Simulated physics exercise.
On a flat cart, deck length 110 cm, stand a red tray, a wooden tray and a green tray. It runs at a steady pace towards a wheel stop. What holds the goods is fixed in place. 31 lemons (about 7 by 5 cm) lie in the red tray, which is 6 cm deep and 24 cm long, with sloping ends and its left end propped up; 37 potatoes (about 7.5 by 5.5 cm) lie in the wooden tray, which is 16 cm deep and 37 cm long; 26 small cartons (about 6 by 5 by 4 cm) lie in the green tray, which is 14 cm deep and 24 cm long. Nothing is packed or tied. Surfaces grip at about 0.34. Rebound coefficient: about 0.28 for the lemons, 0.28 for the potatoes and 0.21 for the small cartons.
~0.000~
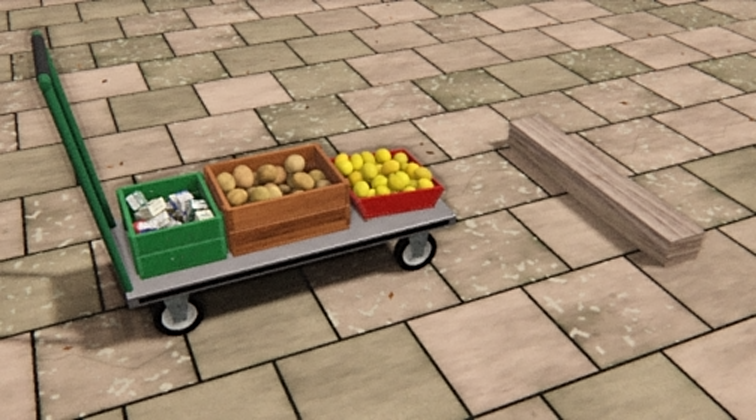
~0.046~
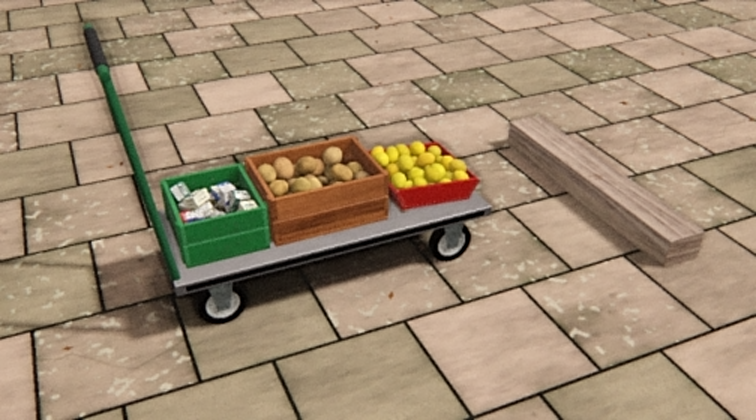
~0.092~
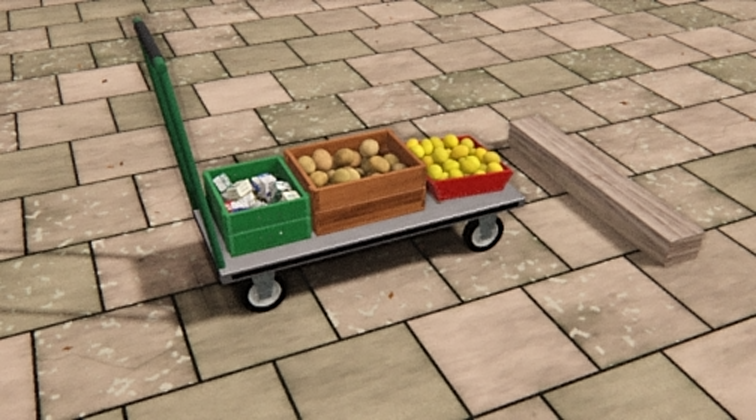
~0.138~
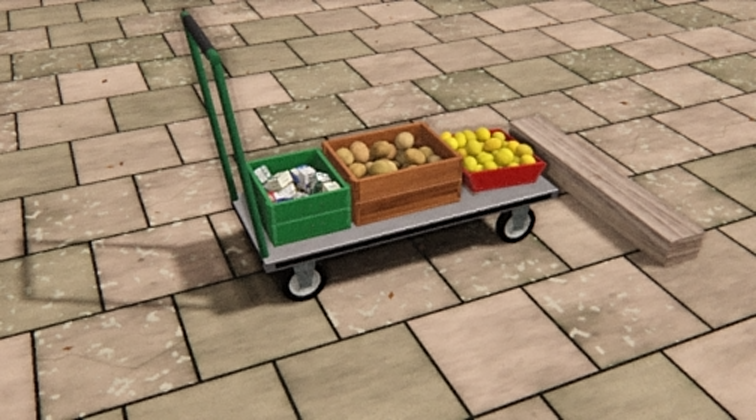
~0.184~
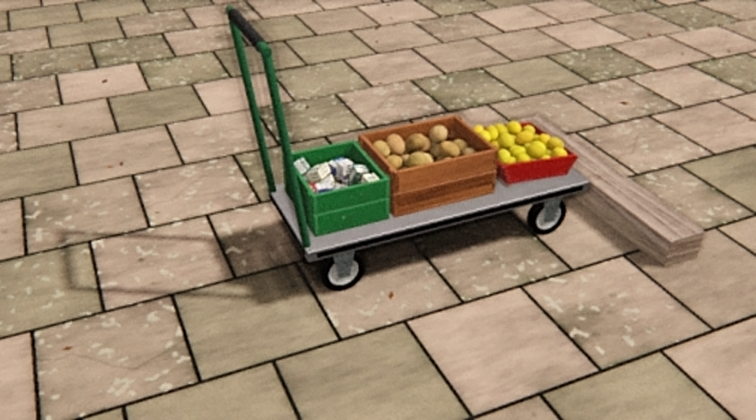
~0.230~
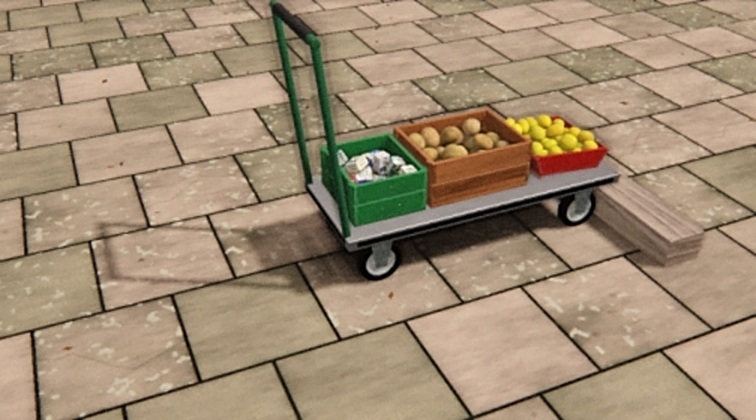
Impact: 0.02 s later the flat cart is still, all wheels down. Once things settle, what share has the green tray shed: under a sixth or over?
The green tray loses under a sixth of its small cartons.
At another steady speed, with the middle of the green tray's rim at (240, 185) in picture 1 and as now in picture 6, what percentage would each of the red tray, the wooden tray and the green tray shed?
Then red tray 30, wooden tray 0, green tray 0 per cent.
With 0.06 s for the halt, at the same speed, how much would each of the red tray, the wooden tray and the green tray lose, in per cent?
In that case red tray 50, wooden tray 10, green tray 0 per cent.
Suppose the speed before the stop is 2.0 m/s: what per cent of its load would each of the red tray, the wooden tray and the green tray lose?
Then red tray 30, wooden tray 0, green tray 0 per cent.
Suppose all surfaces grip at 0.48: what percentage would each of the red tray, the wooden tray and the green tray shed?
In that case red tray 50, wooden tray 10, green tray 10 per cent.
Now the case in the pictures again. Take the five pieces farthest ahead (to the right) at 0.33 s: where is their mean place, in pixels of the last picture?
Near (606, 105).
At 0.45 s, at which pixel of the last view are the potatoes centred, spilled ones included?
Near (488, 146).
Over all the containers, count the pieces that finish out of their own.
Roughly 25 in all.
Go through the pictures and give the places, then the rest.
In the first frame (places track the rim corner closest to us here), green tray (136, 236); wooden tray (231, 209); 74 cm to go; all still inside.
Green tray (184, 225); wooden tray (275, 199); 60 cm to go, in the second frame.
Green tray (230, 214); wooden tray (318, 189); 46 cm to go, in the third frame.
Green tray (274, 204); wooden tray (359, 180); 32 cm to go, in the fourth frame.
Green tray (316, 195); wooden tray (398, 171); 18 cm to go, in the fifth frame.
Green tray (357, 186); wooden tray (435, 163); 4 cm to go; all still inside, in the sixth frame.
After 0.23 s, contact.
After 0.33 s, the red tray is down by 7 of 31, the wooden tray has all 37 and the green tray is down by 1 of 26.
After 0.45 s, the red tray is down by 15 of 31, the wooden tray is down by 2 of 37 and the green tray is down by 1 of 26.
After 0.68 s, the red tray is down by 18 of 31, the wooden tray is down by 4 of 37 and the green tray is down by 1 of 26.
Final count (at 1.19 s), the red tray is down by 18 of 31, the wooden tray is down by 4 of 37 and the green tray is down by 1 of 26. Asked share, 1 of 26, 4 per cent.
